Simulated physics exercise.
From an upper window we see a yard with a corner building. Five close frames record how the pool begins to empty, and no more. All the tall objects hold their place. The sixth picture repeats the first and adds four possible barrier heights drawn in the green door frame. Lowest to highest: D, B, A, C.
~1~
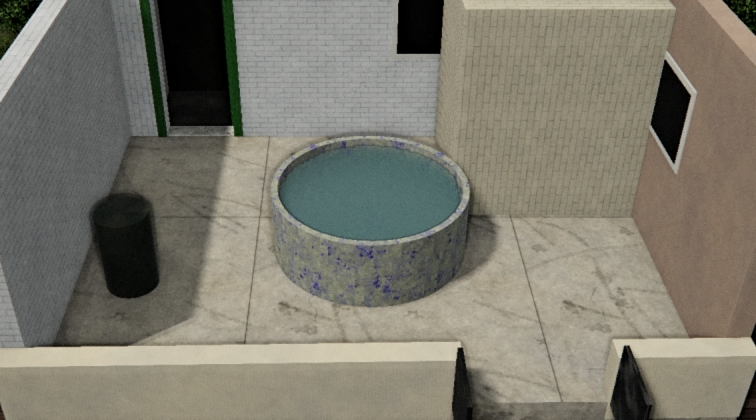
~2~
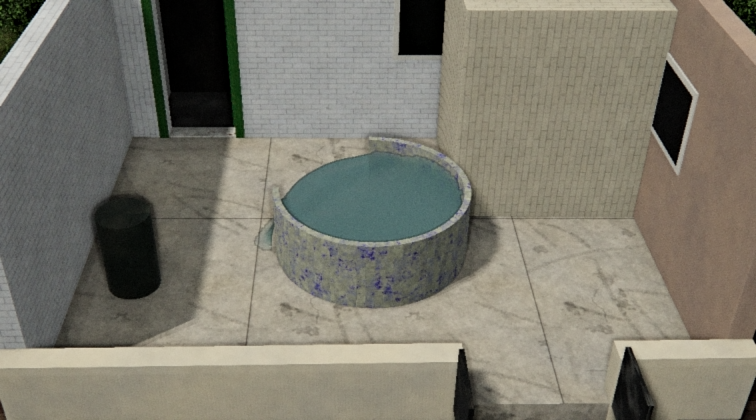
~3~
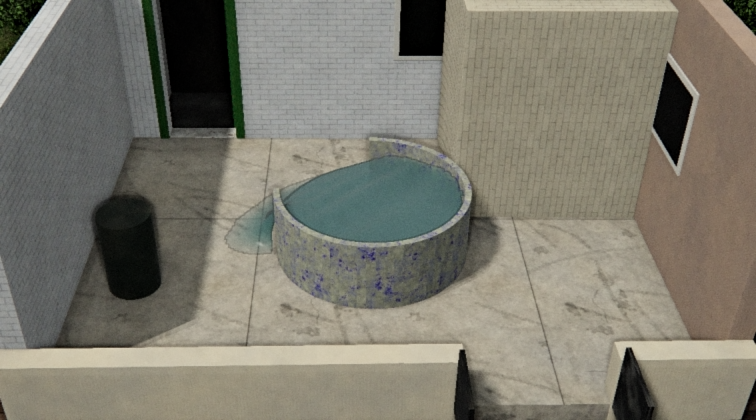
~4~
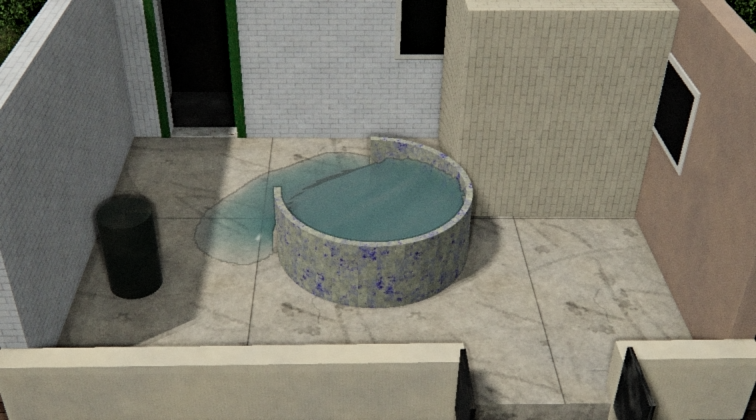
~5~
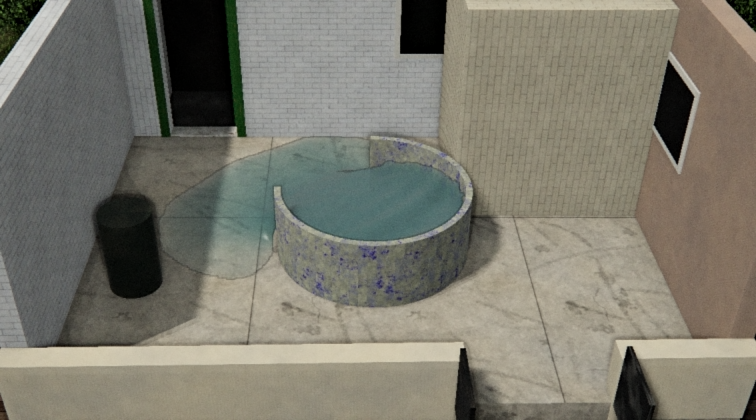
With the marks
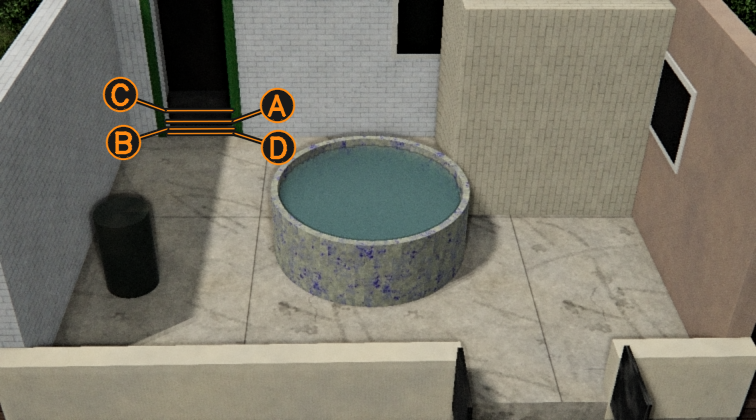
Water pouring from a round stone pool as its back-left wall disappears, spreading leftward and back across a walled yard's pale paving.
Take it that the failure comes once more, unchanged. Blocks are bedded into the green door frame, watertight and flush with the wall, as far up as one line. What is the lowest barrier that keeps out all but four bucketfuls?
Choose C.
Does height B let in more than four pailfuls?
Yes, that goes wrong.
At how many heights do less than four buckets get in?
One of them.
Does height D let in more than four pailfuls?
Yes, that goes wrong.
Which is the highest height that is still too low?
It is A.
On the marked copy, A at (200, 121); B at (200, 128); C at (198, 110); D at (201, 133); from the bottom up D, B, A, C.
For height A, about 8 bucketfuls get in.
For height B, dozens of bucketfuls pour in.
For height C, a bucket or two gets in.
For height D, dozens of bucketfuls pour in.
